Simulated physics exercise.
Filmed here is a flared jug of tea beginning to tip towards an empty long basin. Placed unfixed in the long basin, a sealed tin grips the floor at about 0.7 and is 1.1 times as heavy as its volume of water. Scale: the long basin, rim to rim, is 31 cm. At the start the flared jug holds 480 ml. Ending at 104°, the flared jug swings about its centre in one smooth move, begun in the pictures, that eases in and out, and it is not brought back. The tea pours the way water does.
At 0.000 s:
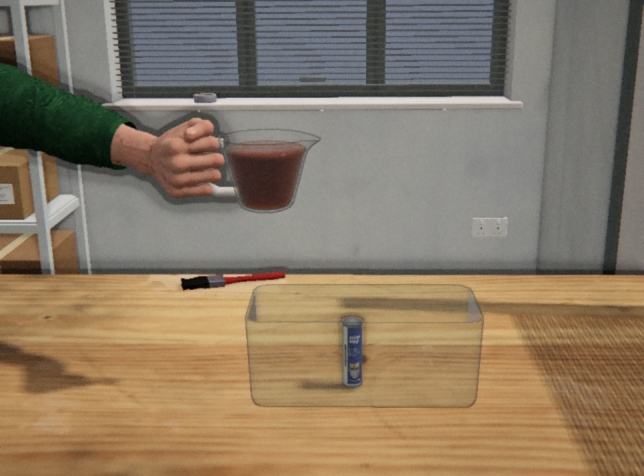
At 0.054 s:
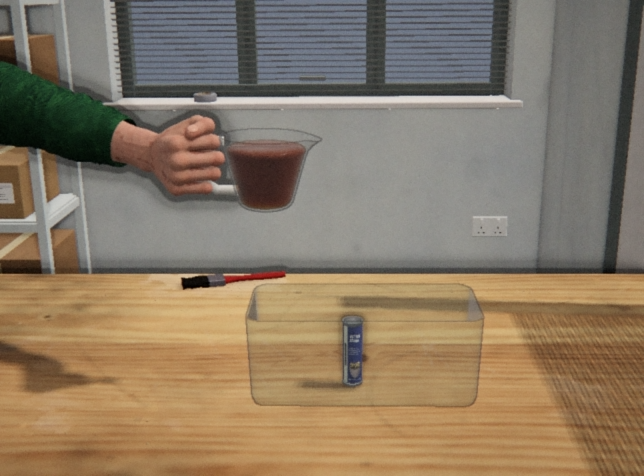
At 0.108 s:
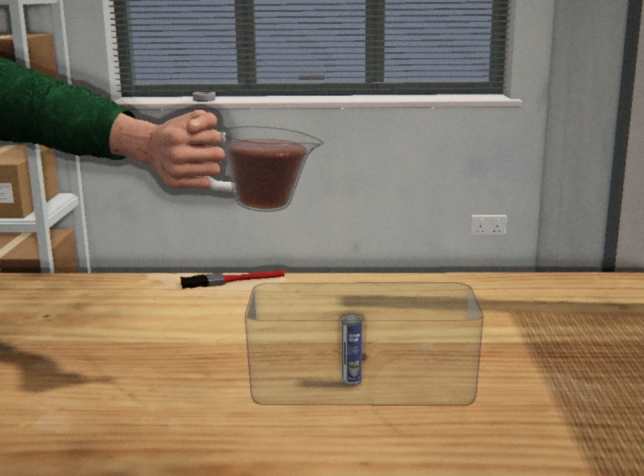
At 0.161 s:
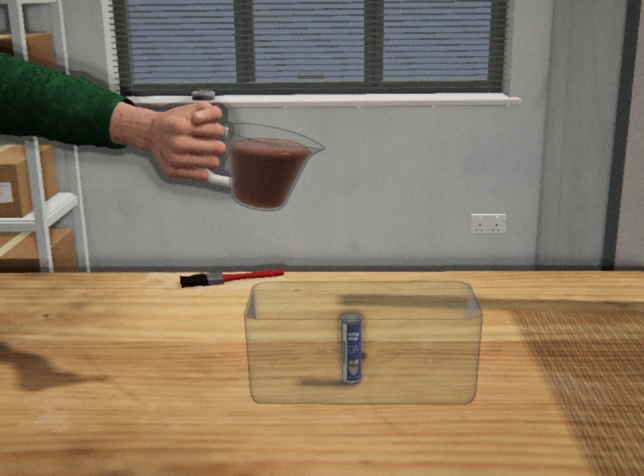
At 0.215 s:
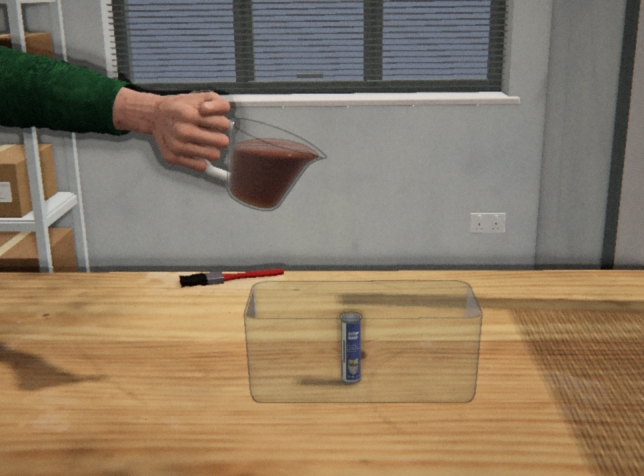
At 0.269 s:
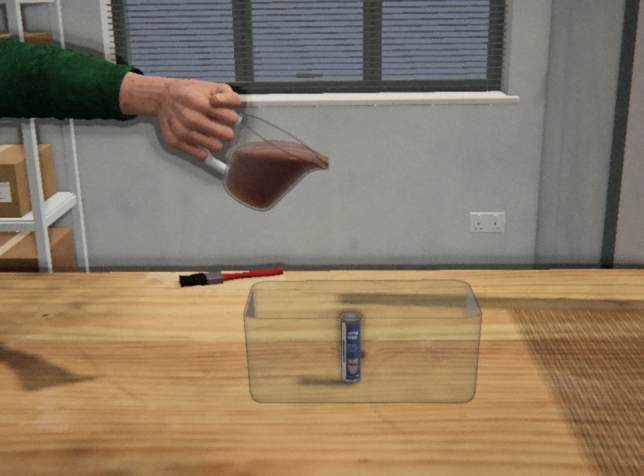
In a room with a wooden table, a hand in a green sleeve holds a clear jug of reddish-brown liquid above a transparent basin, then tilts it rightward, bringing the liquid up to its spout.
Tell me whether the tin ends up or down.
It stands firm.
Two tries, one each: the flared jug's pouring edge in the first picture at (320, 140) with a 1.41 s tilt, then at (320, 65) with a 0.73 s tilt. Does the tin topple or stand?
Trial 1 - tin stays standing; trial 2 - tin stays standing.
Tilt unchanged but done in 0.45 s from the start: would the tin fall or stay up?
Result: Tin tipped over.
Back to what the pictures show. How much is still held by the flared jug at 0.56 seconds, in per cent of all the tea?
Roughly 34 per cent.
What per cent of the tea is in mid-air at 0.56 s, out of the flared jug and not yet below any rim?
38 per cent.
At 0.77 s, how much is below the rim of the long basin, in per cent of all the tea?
I reckon close to 86 per cent.
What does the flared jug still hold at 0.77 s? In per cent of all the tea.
2 %.
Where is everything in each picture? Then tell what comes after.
In the first picture, it leans 0°; its right rim is at (322, 138); the tea meets the walls at (225, 147) and (307, 147); the long basin's rim runs from (250, 304) to (477, 304); the tin's top is at (352, 324).
In the second picture, it leans 1°; its right rim is at (323, 139); the tea meets the walls at (226, 146) and (308, 147).
In the third picture, it leans 6°; its right rim is at (324, 142); the tea meets the walls at (227, 144) and (309, 147).
In the fourth picture, it leans 12°; its right rim is at (326, 148); the tea meets the walls at (230, 143) and (312, 148).
In the fifth picture, it leans 21°; its right rim is at (328, 157); the tea meets the walls at (232, 145) and (319, 151).
In the sixth picture, it leans 31°; its right rim is at (328, 168); the tea meets the walls at (233, 151) and (319, 159); 2 per cent is over the edge.
After 0.56 s the tilt is 90° and 35 per cent is still to pour; the tin stands where it began.
After 0.77 s the tilt is 104° and 2 per cent is still to pour; the tin stands where it began.
After 0.99 s the tilt is 104° and 0 per cent is still to pour; the tin stands where it began.
After 1.23 s the tilt is 104° and 0 per cent is still to pour; the tin stands where it began.
In the end the tin stands where it began.
